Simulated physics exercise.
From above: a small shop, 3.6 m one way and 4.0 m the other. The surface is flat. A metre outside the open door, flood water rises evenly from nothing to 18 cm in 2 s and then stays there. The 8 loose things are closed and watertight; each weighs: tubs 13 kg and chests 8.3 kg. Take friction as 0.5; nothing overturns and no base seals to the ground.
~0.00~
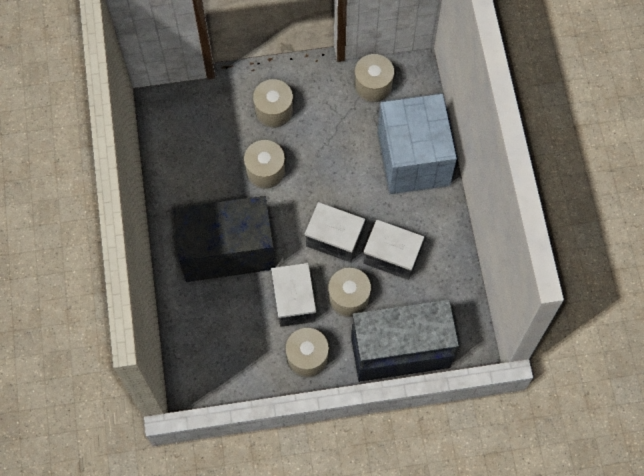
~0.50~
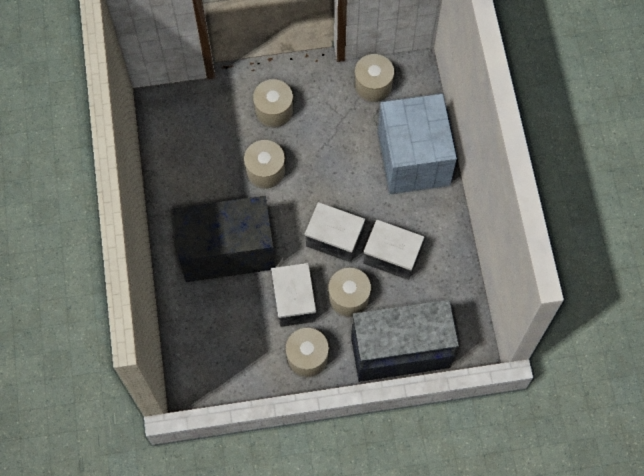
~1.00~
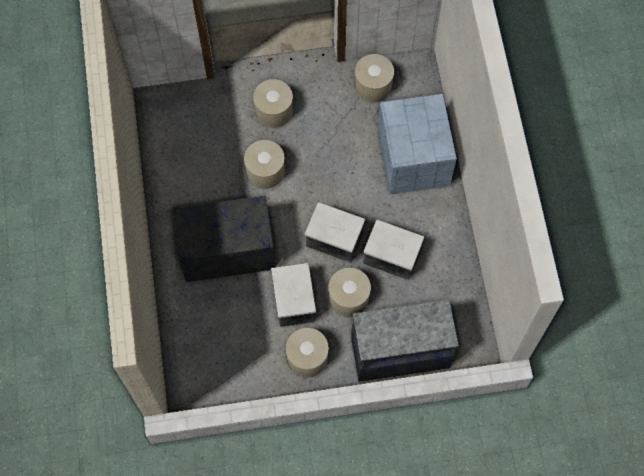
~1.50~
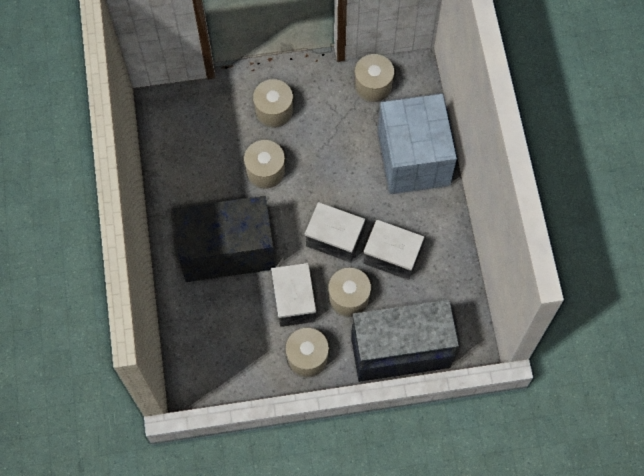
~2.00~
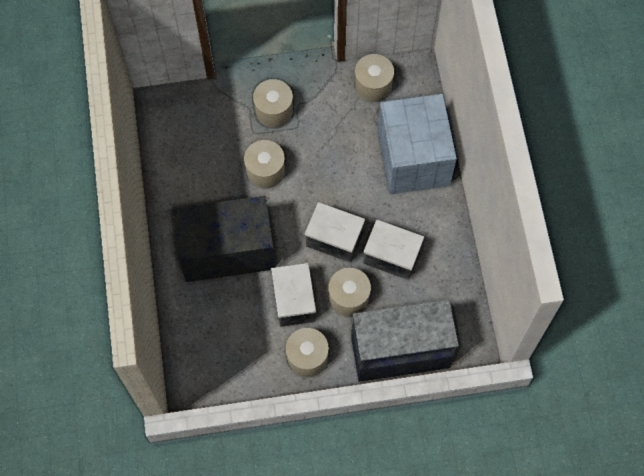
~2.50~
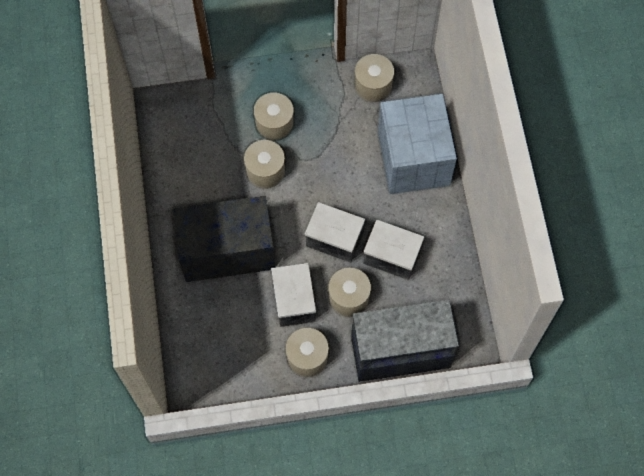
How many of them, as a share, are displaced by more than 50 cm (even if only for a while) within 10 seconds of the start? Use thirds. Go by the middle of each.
Share: Two thirds or more.
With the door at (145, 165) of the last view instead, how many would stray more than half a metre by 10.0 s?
Then 7.
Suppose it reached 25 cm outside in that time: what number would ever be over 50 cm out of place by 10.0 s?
In that case 7 of them.
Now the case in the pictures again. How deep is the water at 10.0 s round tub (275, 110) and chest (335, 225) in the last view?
Roughly 10 and 13 cm.
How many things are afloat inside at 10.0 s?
7 of them.
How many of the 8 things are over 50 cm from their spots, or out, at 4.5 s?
I count 2.
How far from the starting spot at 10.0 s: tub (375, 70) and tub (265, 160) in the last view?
In that order: 0 cm, 200 cm.
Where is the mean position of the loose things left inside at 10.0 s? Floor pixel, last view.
Around (317, 273).
After 3.5 s 1 of 8 are over 50 cm from their spots; 0 afloat.
After 4.5 s 2 of 8 are over 50 cm from their spots; 0 afloat.
After 7.0 s 4 of 8 are over 50 cm from their spots; 4 afloat.
After 10.0 s 7 of 8 are over 50 cm from their spots, and 7 have been at some point; 7 afloat.
